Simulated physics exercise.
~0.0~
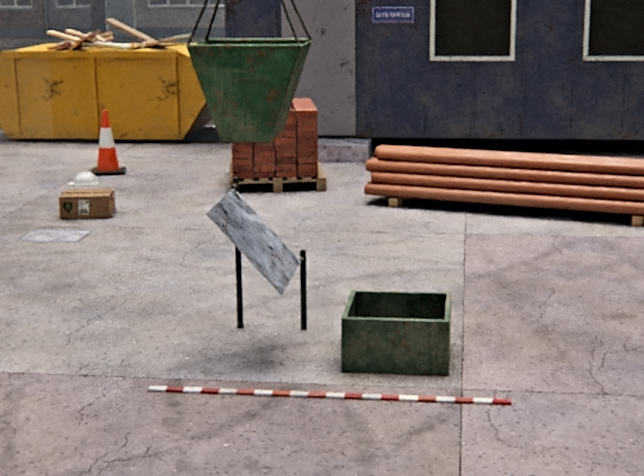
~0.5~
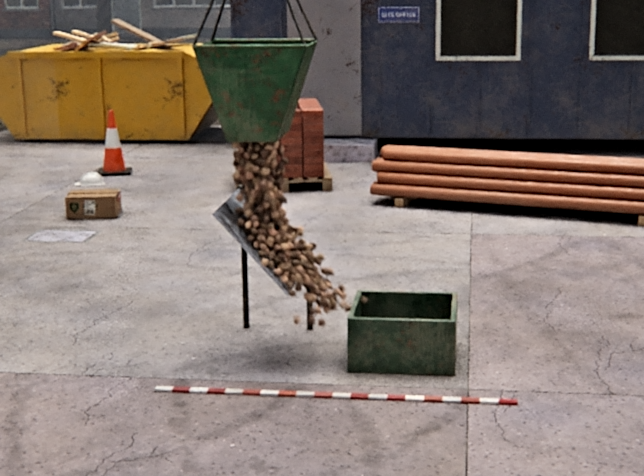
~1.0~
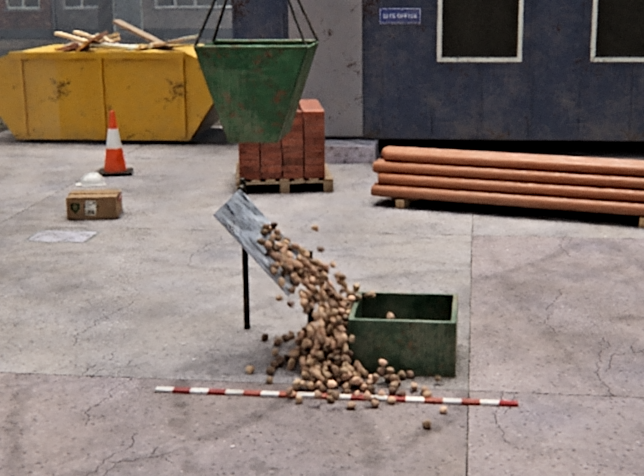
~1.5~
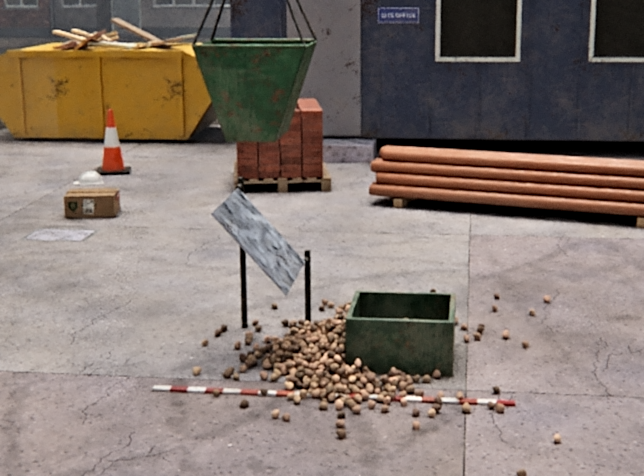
A green skip drops brown cobbles down a sloping steel sheet, and most miss the bin.
